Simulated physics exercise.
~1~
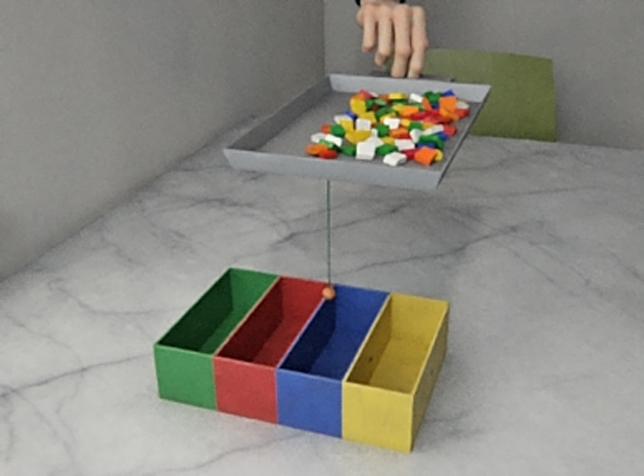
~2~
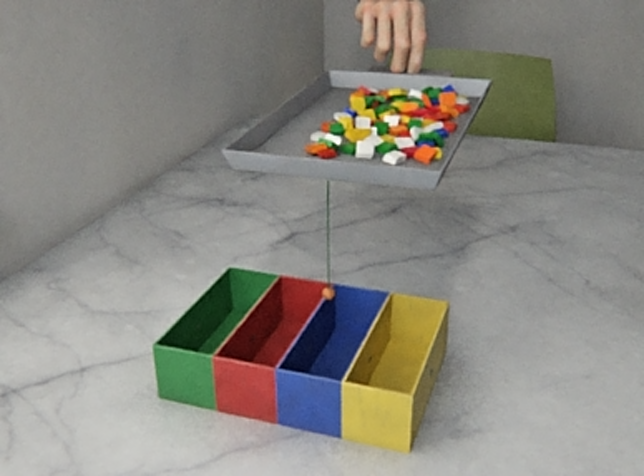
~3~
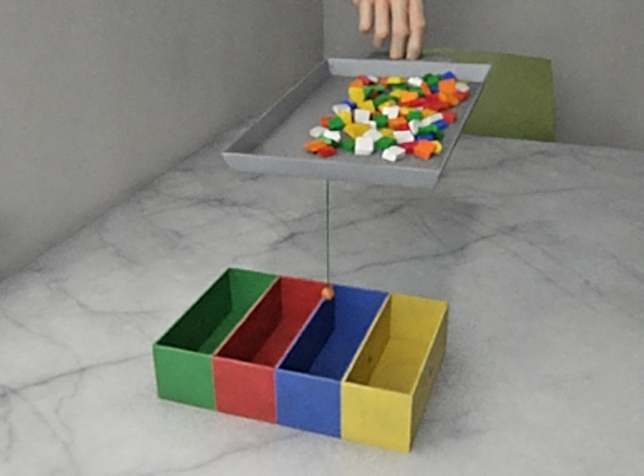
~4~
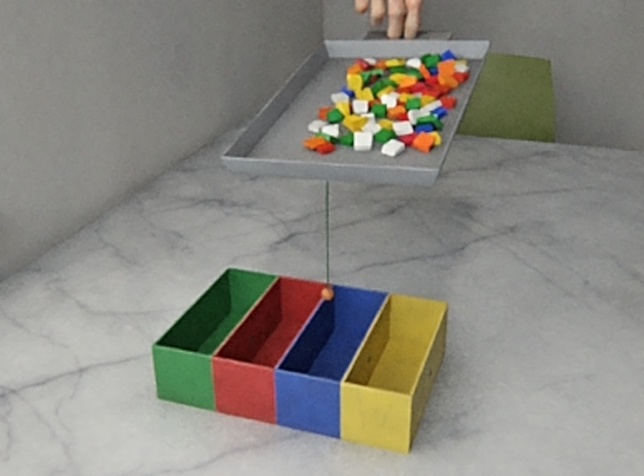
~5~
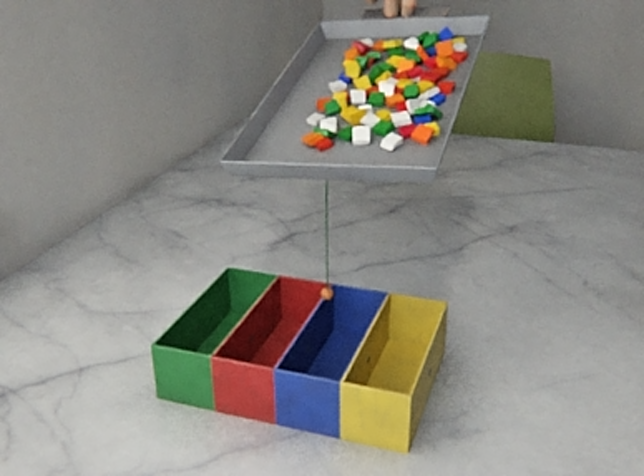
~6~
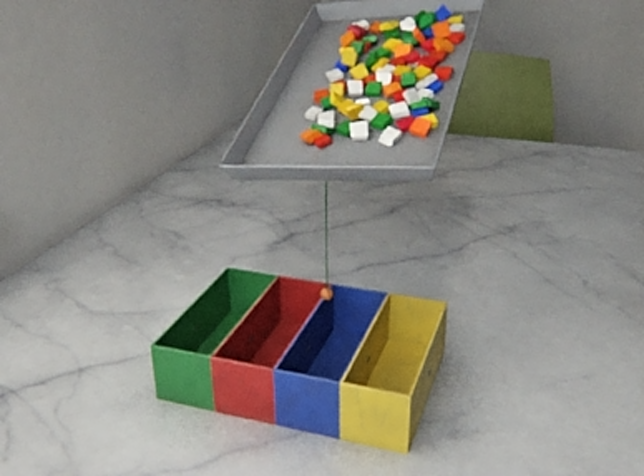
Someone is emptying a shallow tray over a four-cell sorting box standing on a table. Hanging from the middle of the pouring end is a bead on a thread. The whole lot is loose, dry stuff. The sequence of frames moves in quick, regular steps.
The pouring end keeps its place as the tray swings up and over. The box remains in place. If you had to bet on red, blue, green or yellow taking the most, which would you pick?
I would pick green.
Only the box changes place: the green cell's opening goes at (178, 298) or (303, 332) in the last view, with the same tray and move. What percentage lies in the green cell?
First try: Roughly 10 per cent; second try: Roughly 20 per cent.
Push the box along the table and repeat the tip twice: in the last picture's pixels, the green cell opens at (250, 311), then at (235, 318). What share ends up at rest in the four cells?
Estimates in order: 70 percent, 80 percent.
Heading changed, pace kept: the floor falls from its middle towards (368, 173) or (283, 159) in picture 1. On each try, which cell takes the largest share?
First try: The yellow one. Second try: The cell in green.
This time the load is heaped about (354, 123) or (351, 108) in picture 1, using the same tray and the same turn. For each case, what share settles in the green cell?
Around 60 percent the first time, around 60 percent the second.
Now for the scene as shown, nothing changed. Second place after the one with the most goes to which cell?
Next in line is red.
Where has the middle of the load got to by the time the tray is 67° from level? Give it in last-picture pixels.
Load centre: Approx. (274, 161).
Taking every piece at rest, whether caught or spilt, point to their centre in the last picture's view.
I'd place the middle at about (228, 366).
Shortly afterwards, tray tipped steeply; the bulk on the tray; a little falling or outside the box.
Next, tray tipped past a quarter turn; a little on the tray; near half in the green cell; near a quarter in the red cell; a little in the blue cell; near a quarter falling or outside the box.
Some moments later, tray tipped past a quarter turn; near half in the green cell; near a quarter in the red cell; a little in the blue cell; a little falling or outside the box.
In the end, tray tipped past a quarter turn; near half in the green cell; near a quarter in the red cell; a little in the blue cell; none at all in the yellow cell; a little outside the box.
